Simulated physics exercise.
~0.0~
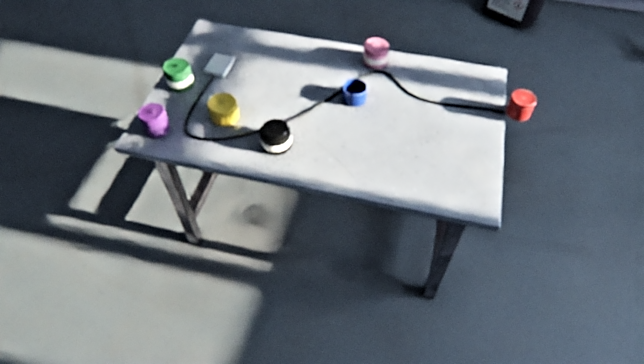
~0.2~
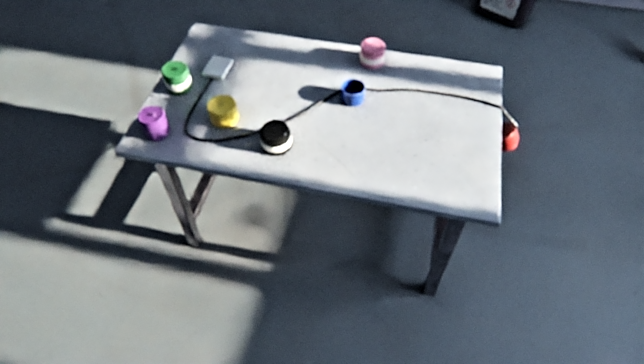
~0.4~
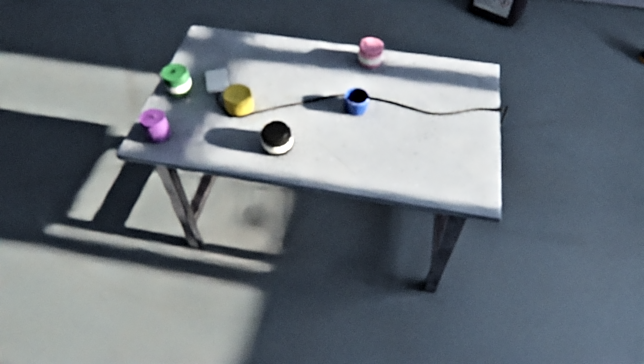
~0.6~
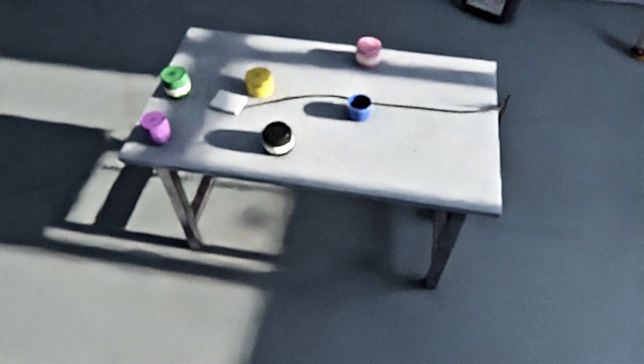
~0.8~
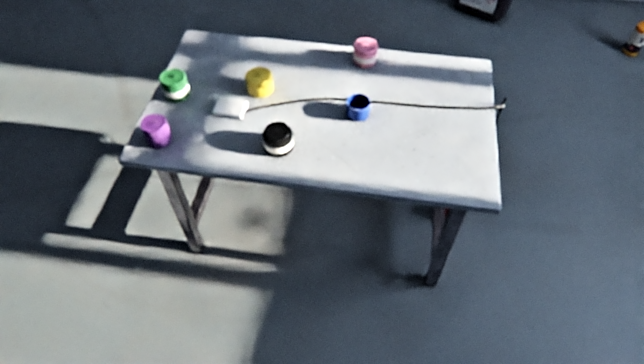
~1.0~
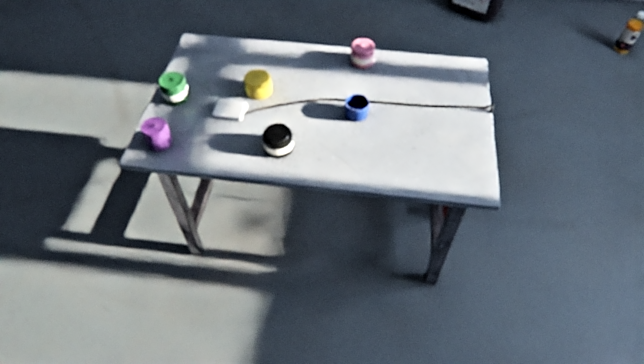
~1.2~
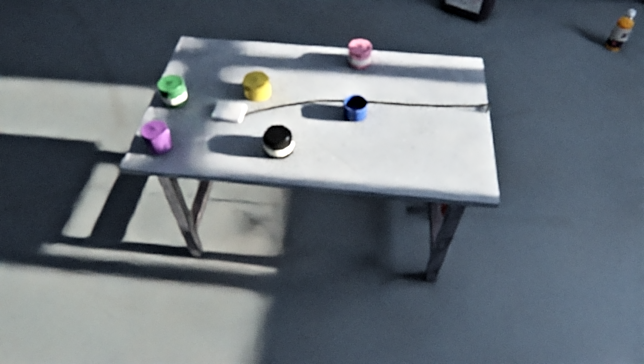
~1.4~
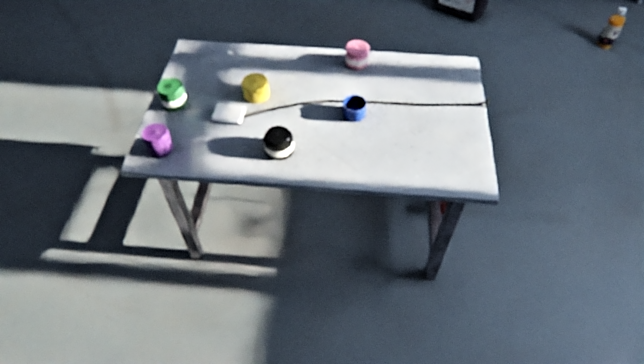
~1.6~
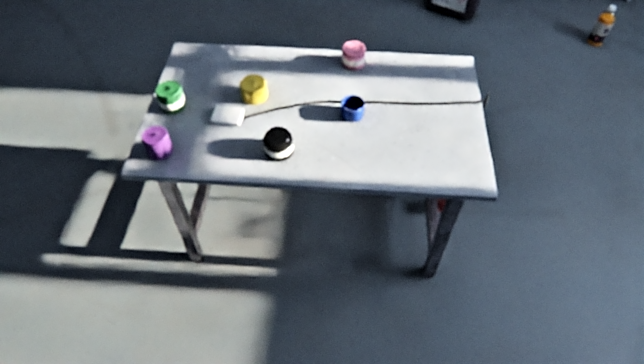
The clip opens on a pale table holding several small colored containers, with a dark cable winding among them from a flat white object on the left to a red one at the right edge. The red object tips over that edge and drops out of sight, pulling the cable after it. As the slack runs out, the yellow tub slides right and toward the far side, the white object is dragged after it, and the blue mug shifts slightly. Everything then settles while the view drifts gently, leaving the cable stretched nearly straight to the right edge and the other containers still standing.
